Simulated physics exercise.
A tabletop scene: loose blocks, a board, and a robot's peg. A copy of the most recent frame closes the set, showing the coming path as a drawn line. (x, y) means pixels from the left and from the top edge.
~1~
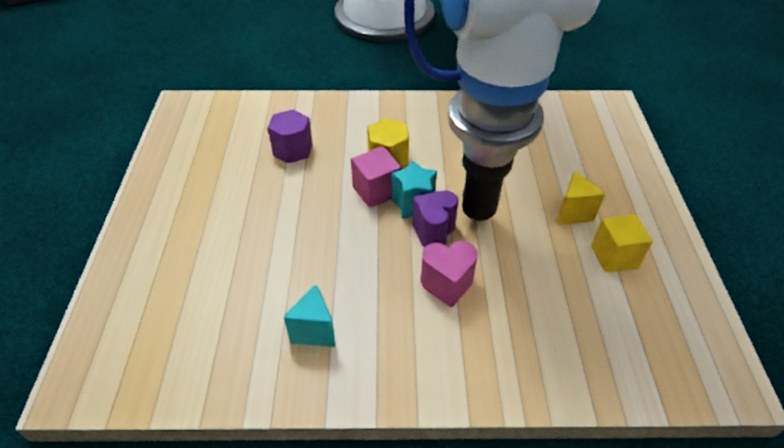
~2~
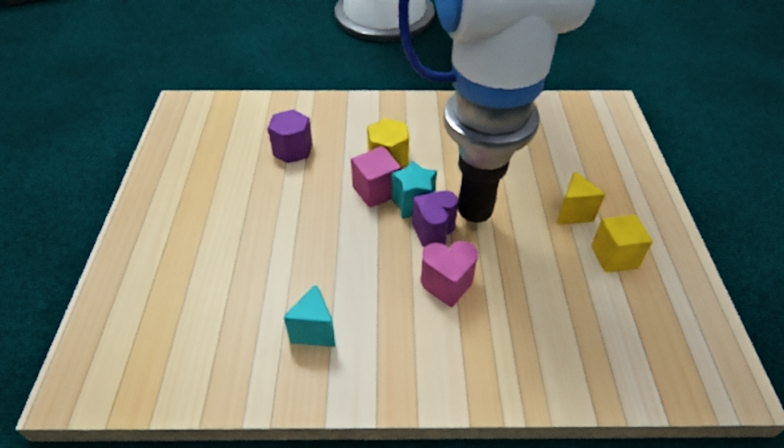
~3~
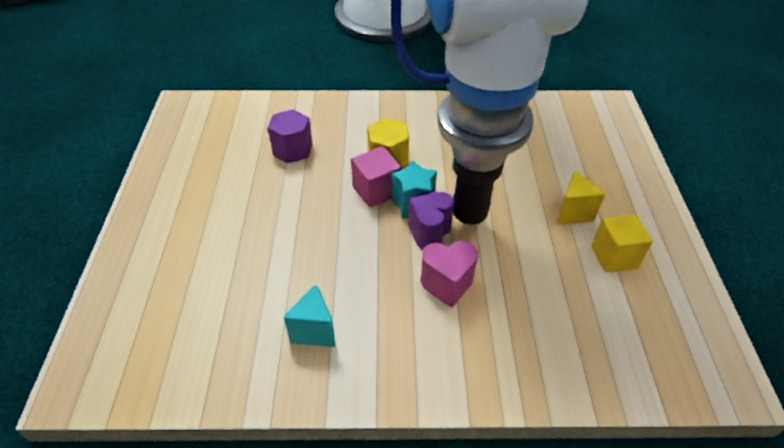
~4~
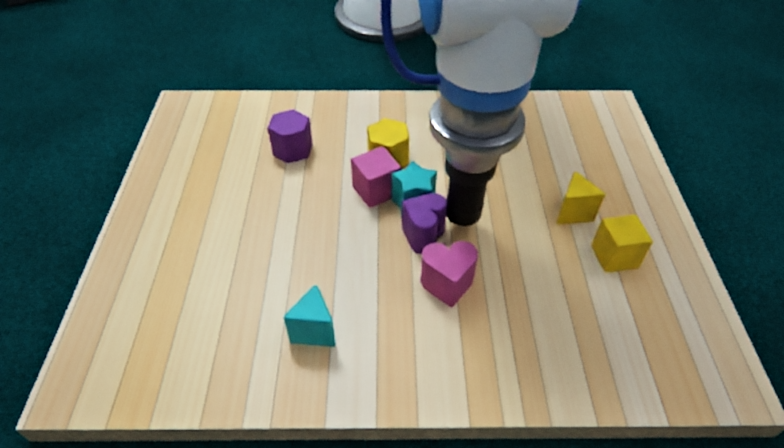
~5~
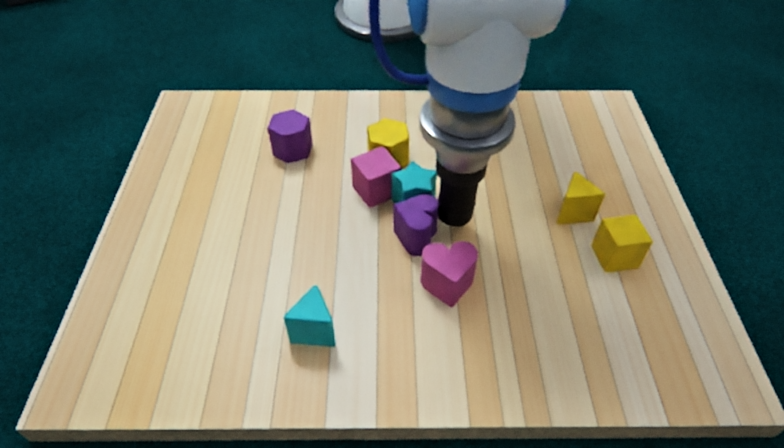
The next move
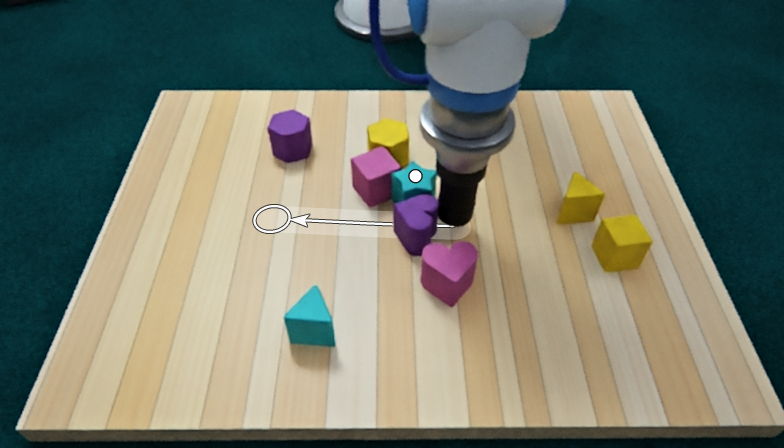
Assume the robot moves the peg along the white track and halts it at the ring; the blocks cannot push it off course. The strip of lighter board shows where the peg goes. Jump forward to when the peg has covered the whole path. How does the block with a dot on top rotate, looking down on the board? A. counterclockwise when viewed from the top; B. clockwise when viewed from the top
Correct choice: B.
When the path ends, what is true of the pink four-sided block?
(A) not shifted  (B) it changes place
I'll go with B - it changes place.
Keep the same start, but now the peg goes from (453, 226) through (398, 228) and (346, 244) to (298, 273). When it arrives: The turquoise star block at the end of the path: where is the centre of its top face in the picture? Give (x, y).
Around (395, 173).
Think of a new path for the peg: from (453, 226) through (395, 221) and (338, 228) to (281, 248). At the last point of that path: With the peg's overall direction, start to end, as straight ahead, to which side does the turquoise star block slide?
It shifts to the right.
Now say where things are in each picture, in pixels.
In the first frame, peg tip (479, 209); block tops, pink four-sided block (376, 162); yellow six-sided block (388, 131); turquoise star block (416, 176); purple heart block (437, 204).
In the second frame, peg (475, 211); blocks unchanged.
In the third frame, peg (470, 213); purple heart block (432, 206).
In the fourth frame, peg (463, 214); purple heart block (425, 208).
In the fifth frame, peg (455, 214); pink four-sided block (376, 162); yellow six-sided block (388, 131); turquoise star block (416, 176); purple heart block (418, 209).
Path on the board, from (453, 226) to (272, 219); the dot is on the turquoise star block.
What follows on the original path. One third of the way, peg (392, 213); pink four-sided block (363, 152), turned 20° anticlockwise; turquoise star block (391, 171), turned 70° clockwise; purple heart block (378, 220), turned 85° anticlockwise.
Two thirds of the way, peg (330, 210); pink four-sided block (357, 148); yellow six-sided block (388, 129), turned 10° clockwise; turquoise star block (379, 172), turned 95° clockwise; purple heart block (370, 222), turned 115° anticlockwise.
At the end, peg (269, 207); pink four-sided block (357, 148); yellow six-sided block (388, 129), turned 10° clockwise; turquoise star block (379, 172), turned 95° clockwise; purple heart block (370, 222), turned 115° anticlockwise.
